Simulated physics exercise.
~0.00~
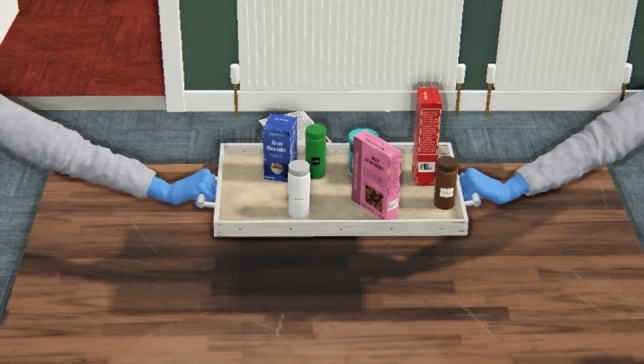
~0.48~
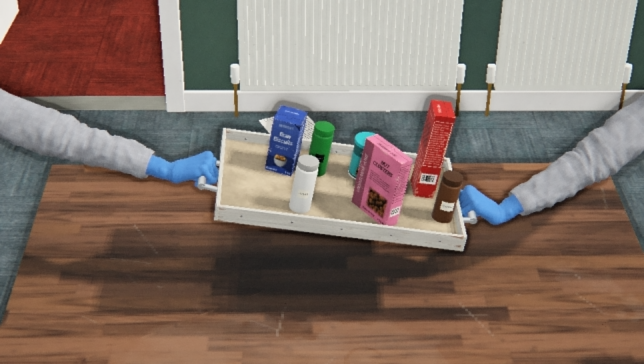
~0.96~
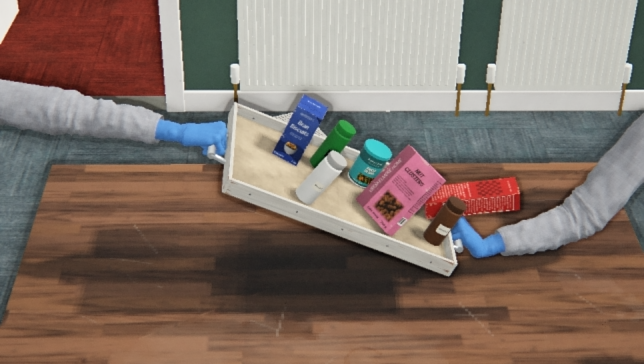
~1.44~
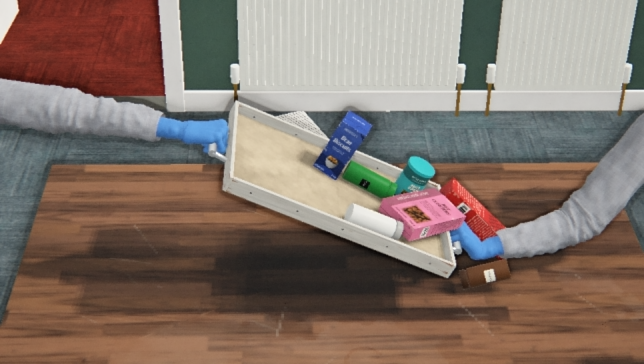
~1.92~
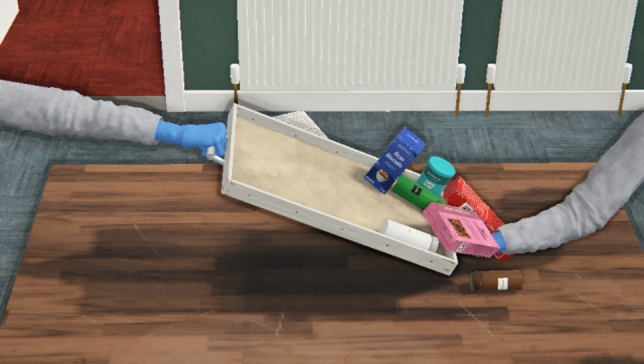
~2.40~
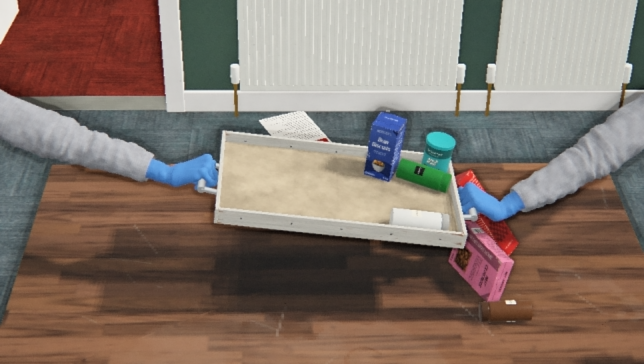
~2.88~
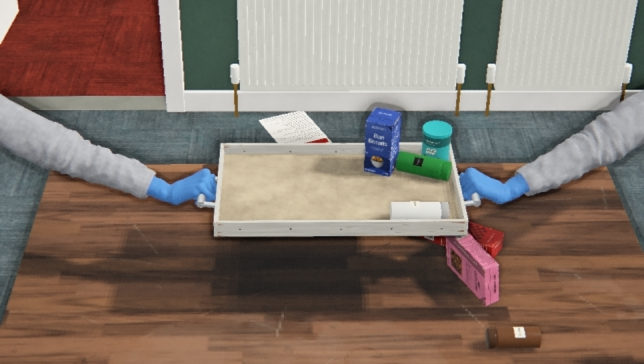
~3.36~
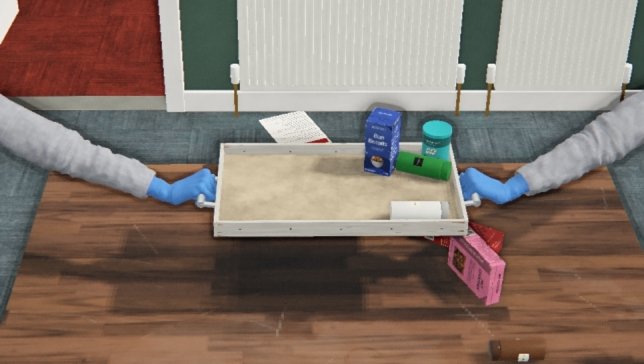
Two blue-gloved hands in grey sleeves hold a pale rectangular tray above a dark wooden floor, seen from above and in front, with white radiators behind. On it stand a blue carton, green and white shakers, a turquoise tin, a pink packet, a tall red carton and a brown shaker. The tray tips down to the right, and the red carton topples over that end. The contents slide right as the brown shaker, then the pink packet, drop off. Levelled again, the tray keeps the blue carton and tin upright beside the fallen green and white shakers, while the brown shaker rolls towards the viewer.
